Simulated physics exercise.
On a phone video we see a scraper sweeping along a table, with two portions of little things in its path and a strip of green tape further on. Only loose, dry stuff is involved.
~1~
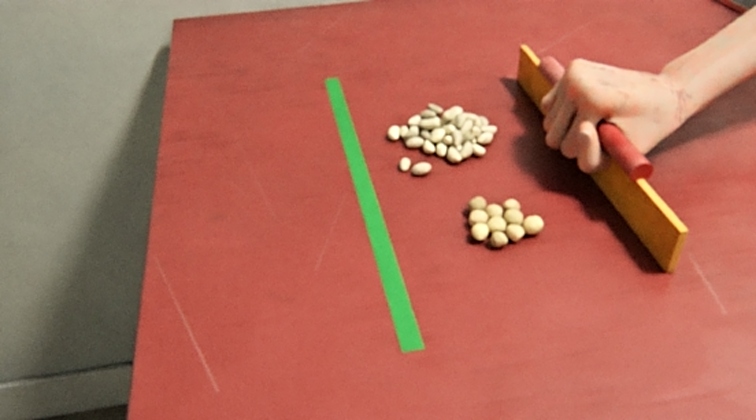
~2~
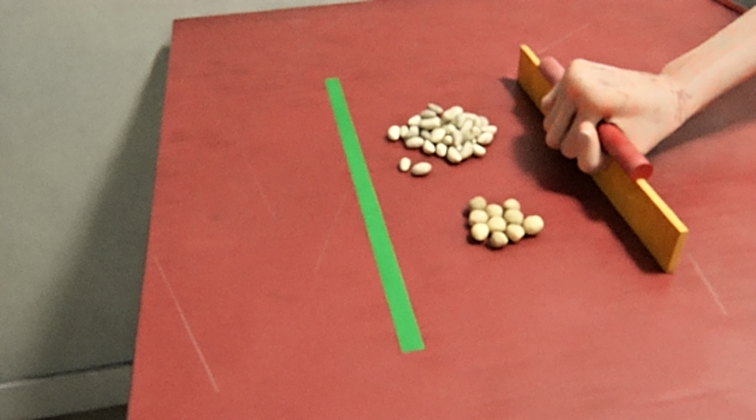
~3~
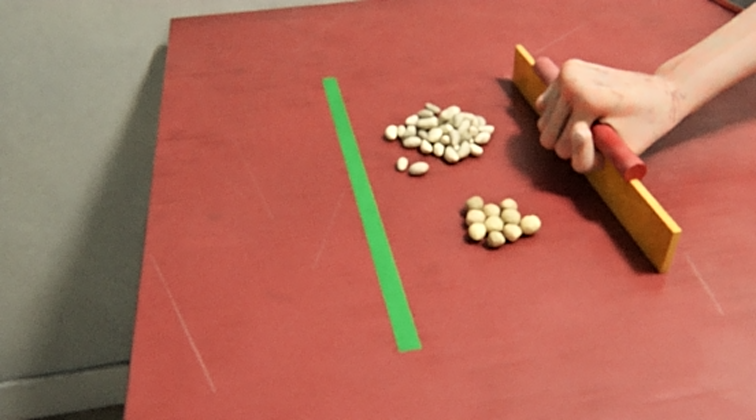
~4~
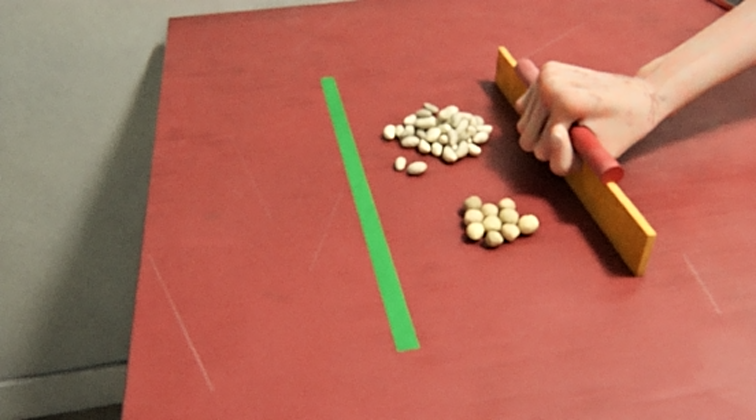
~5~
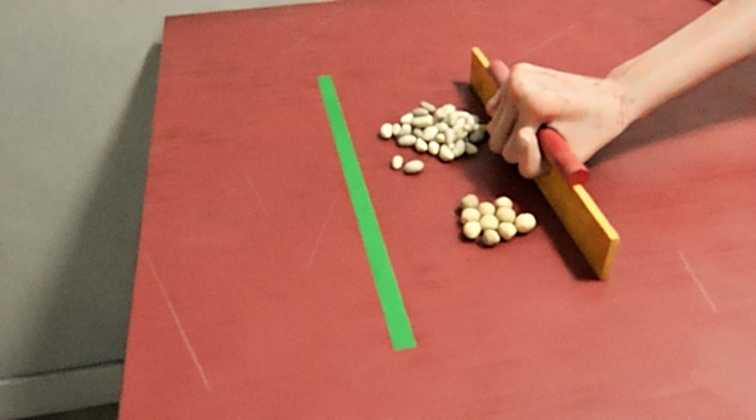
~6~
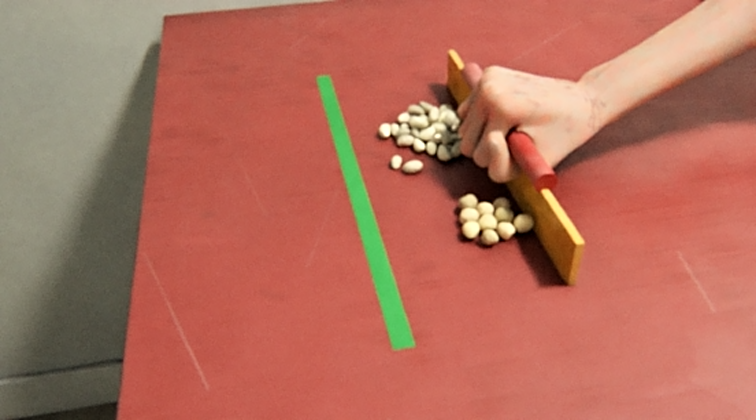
On a red tabletop, a hand sliding a yellow scraper leftward toward two small piles of pale beans and round nuts, reaching their edges.
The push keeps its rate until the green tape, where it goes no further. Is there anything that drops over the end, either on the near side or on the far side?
Side by side: Nearer portion - no, none drops over; farther portion - no, none drops over.
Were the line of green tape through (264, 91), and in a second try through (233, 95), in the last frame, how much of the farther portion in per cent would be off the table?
Lab note - share off: About 0% and about 0%.
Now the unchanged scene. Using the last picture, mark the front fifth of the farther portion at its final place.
Roughly at (274, 151).
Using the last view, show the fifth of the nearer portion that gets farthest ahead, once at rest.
Approximately at (317, 249).
Then, 0.37 s later than the last frame, scraper still moving, near (421, 137); nearer portion all on the table, its front near (409, 225); farther portion all on the table, its front near (333, 136).
Then, 0.77 s later than the last frame, scraper stopped at the green tape; nearer portion all on the table, its front near (325, 232); farther portion all on the table, its front near (256, 144).
Then, 1.05 s later than the last frame, scraper stopped at the green tape; nearer portion all on the table, its front near (313, 233); farther portion all on the table, its front near (249, 144).
When it is over, scraper stopped at the green tape; nearer portion all on the table, its front near (313, 233); farther portion all on the table, its front near (249, 144).
